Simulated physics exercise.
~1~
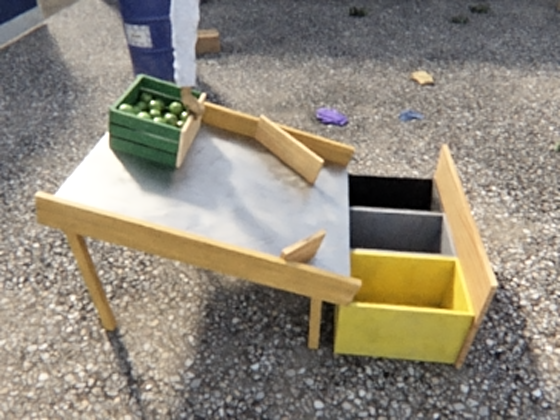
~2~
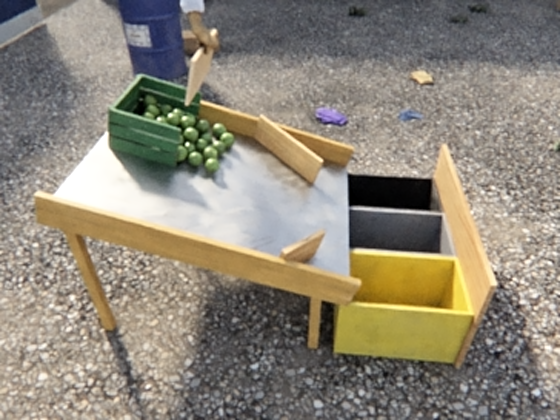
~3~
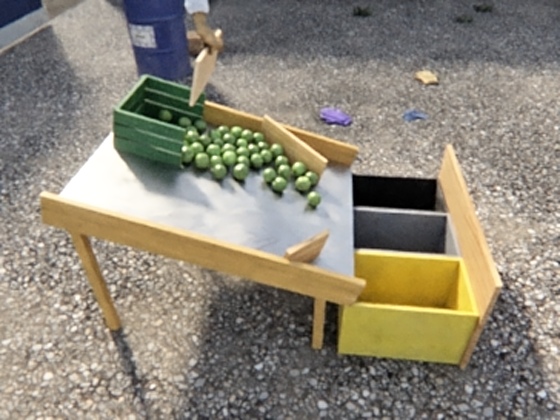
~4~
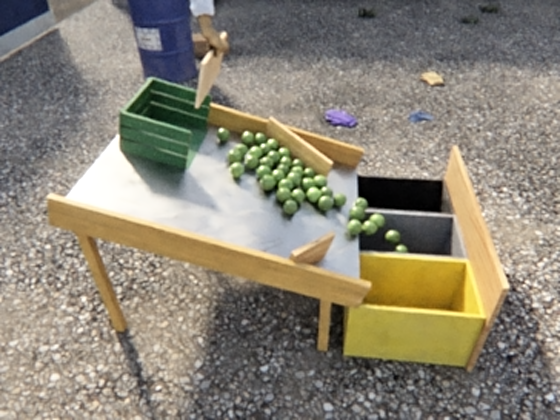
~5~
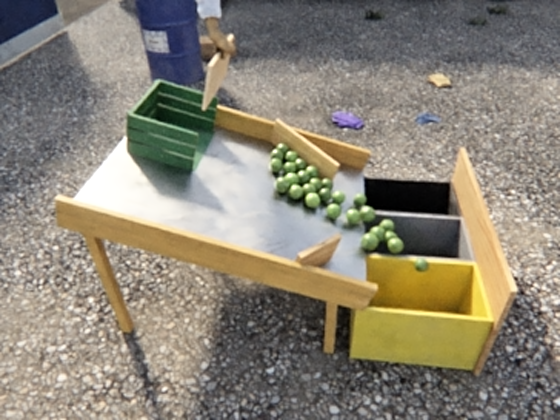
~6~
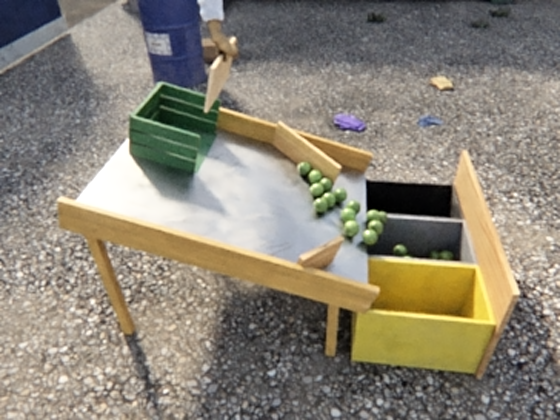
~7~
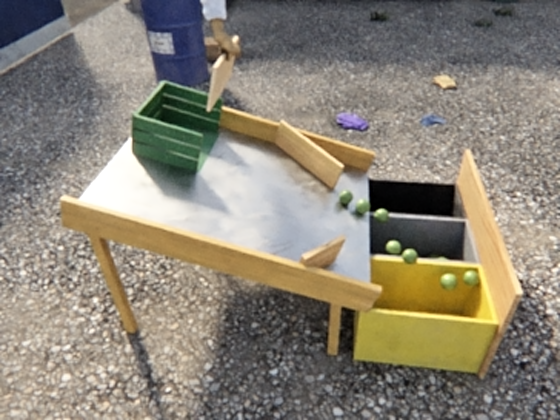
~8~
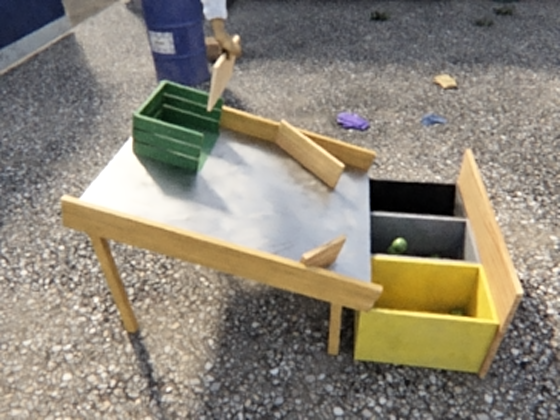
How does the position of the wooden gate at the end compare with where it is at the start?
At the start the gate is down at the open end of the green pen, against the apples. By the end it is raised clear of the opening, held up by a hand just above the pen's right side.
